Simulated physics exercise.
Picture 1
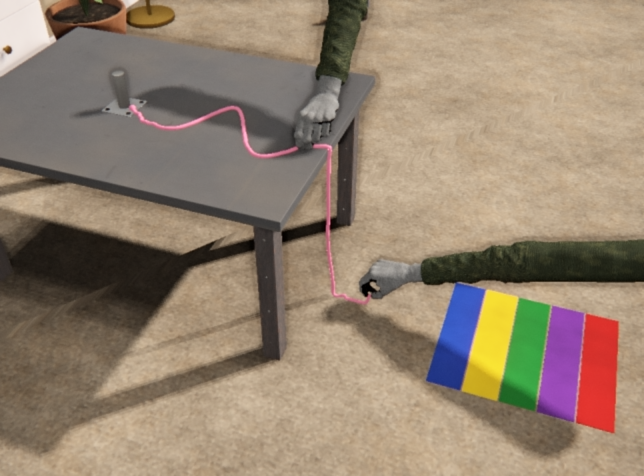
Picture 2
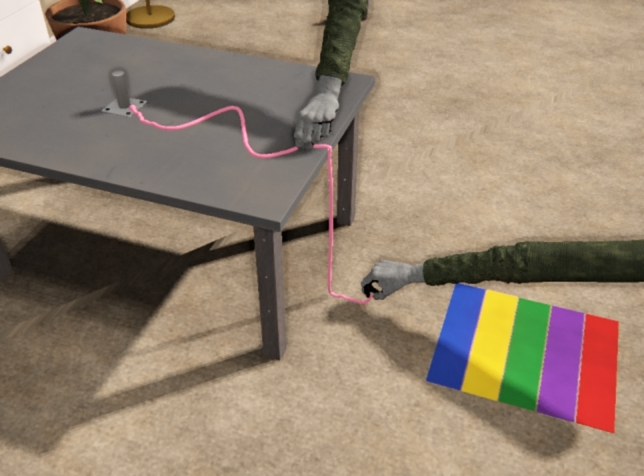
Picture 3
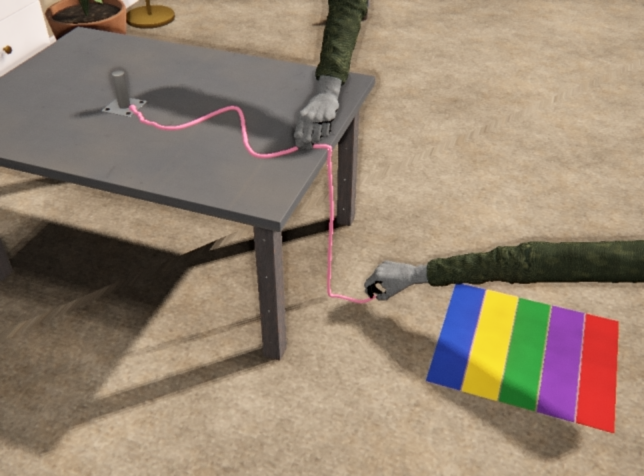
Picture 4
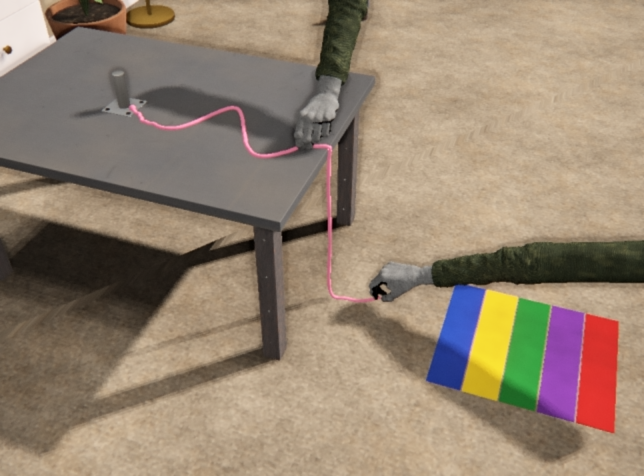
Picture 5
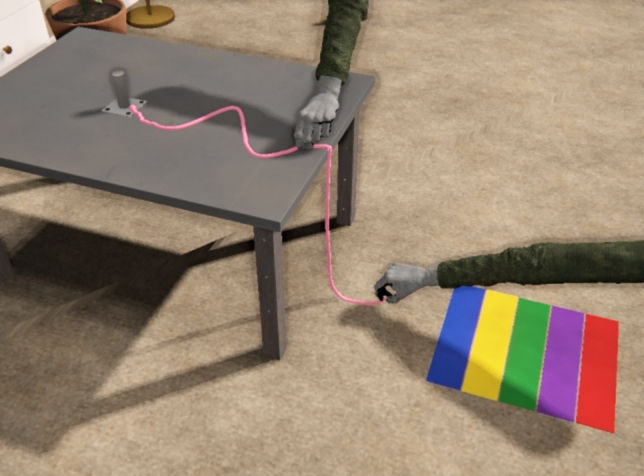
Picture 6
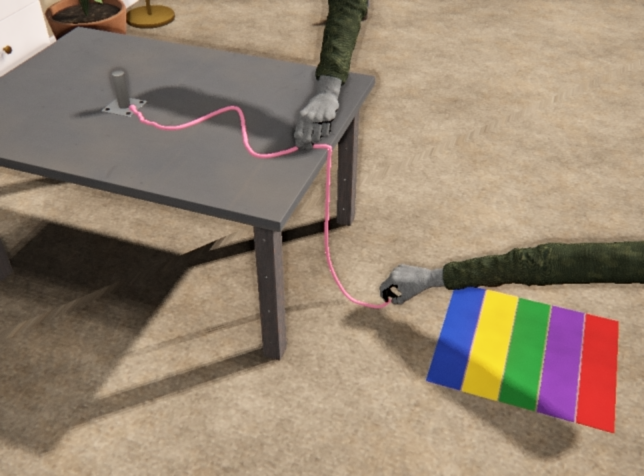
In the video, one gloved hand pins a looping pink cord at the edge of a gray table while another, holding its hanging end near five coloured strips on the floor, moves slightly to the right, drawing the end along.
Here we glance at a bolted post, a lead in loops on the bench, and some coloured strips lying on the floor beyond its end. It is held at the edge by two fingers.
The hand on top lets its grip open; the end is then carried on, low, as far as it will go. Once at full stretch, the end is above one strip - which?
The end stops over the red strip.
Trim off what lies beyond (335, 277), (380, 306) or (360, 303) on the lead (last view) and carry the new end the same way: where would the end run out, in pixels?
(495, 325), (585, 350), (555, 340).
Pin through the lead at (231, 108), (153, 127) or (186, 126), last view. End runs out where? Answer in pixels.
Near (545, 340), then (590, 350), then (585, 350).
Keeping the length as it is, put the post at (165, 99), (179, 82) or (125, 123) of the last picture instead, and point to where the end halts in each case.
The first try gives (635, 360), the second (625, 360) and the third (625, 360).
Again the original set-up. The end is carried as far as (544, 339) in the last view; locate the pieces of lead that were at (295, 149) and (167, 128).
In order: (352, 200) and (190, 116).
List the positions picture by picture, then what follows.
In the first picture, end (369, 295); blue (448, 366); yellow (484, 375); green (520, 385); purple (558, 395); red (597, 406).
In the second picture, end (372, 296); lead through (148, 123) (224, 110) (246, 144) (322, 147) (331, 217) (329, 281).
In the third picture, end (375, 296).
In the fourth picture, end (380, 298); lead through (148, 123) (224, 110) (246, 144) (322, 147) (329, 216) (329, 281).
In the fifth picture, end (385, 299).
In the sixth picture, end (390, 300); lead through (148, 123) (224, 110) (246, 144) (322, 147) (327, 216) (337, 281).
Soon after, end near (544, 339); over green.
Then, end near (579, 348); over purple.
At full stretch, end near (601, 353); over red. It gets as far as the red strip.
